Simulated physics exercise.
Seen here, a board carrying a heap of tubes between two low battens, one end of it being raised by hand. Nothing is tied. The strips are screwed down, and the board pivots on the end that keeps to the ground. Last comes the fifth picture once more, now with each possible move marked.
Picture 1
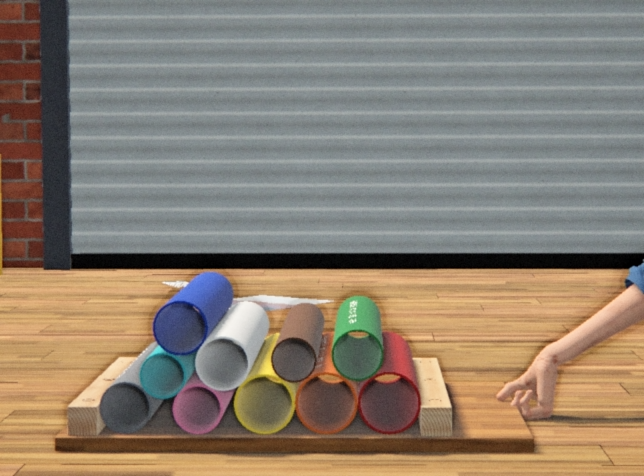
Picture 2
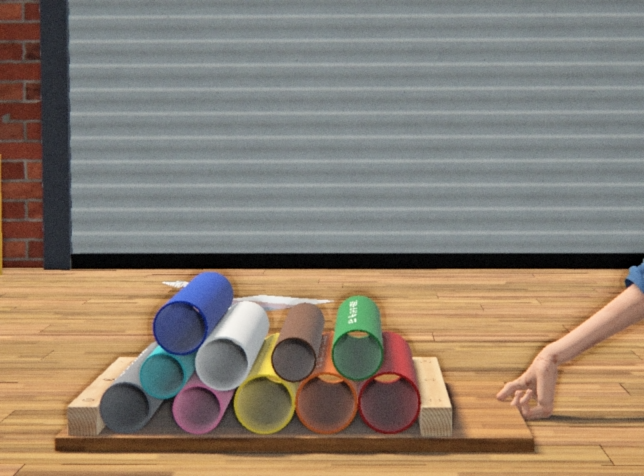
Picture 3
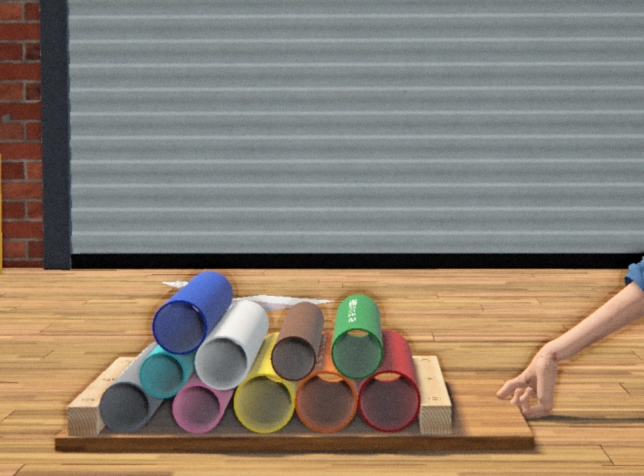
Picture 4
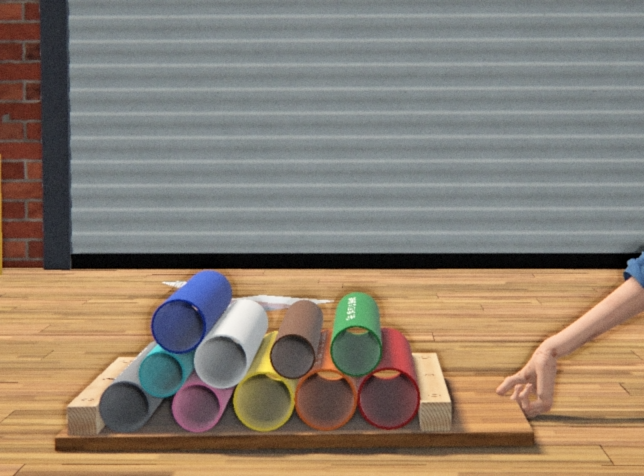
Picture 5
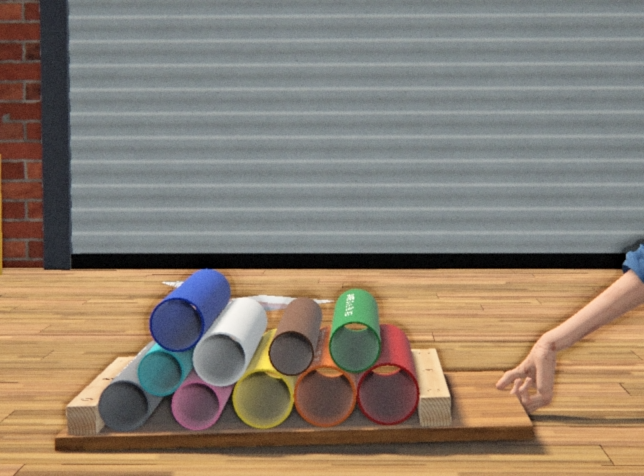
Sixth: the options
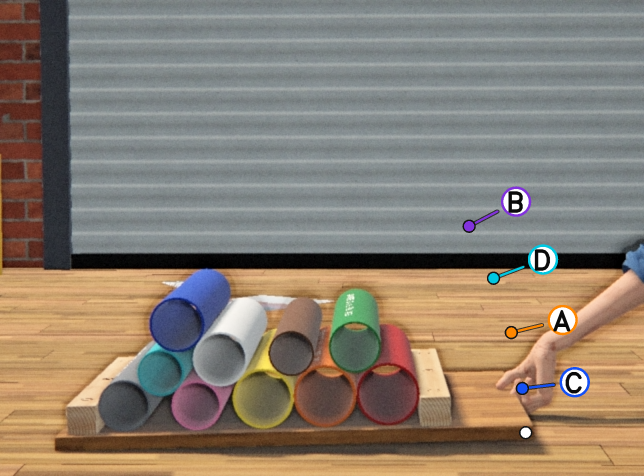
A hand slightly raises the right end of a board holding stacked colored tubes.
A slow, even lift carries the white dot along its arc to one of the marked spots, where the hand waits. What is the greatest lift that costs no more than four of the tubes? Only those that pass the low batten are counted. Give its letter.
The last mark within the limit is B.
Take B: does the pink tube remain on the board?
The pink tube: Yes.
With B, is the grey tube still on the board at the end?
Yes.
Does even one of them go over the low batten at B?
Yes.
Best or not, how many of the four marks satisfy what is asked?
The number is four.
On the marked copy, A at (511, 333); B at (469, 226); C at (523, 388); D at (494, 278); the white dot at (526, 433).
Taking B. A third of the way, board at 16°.
Two thirds of the way, board at 28°.
When it is over, board at 28°, three over the low batten (white, turquoise, blue).
As for the rest, A two over the low batten (turquoise, blue); C none over the low batten; D three over the low batten (white, turquoise, blue).
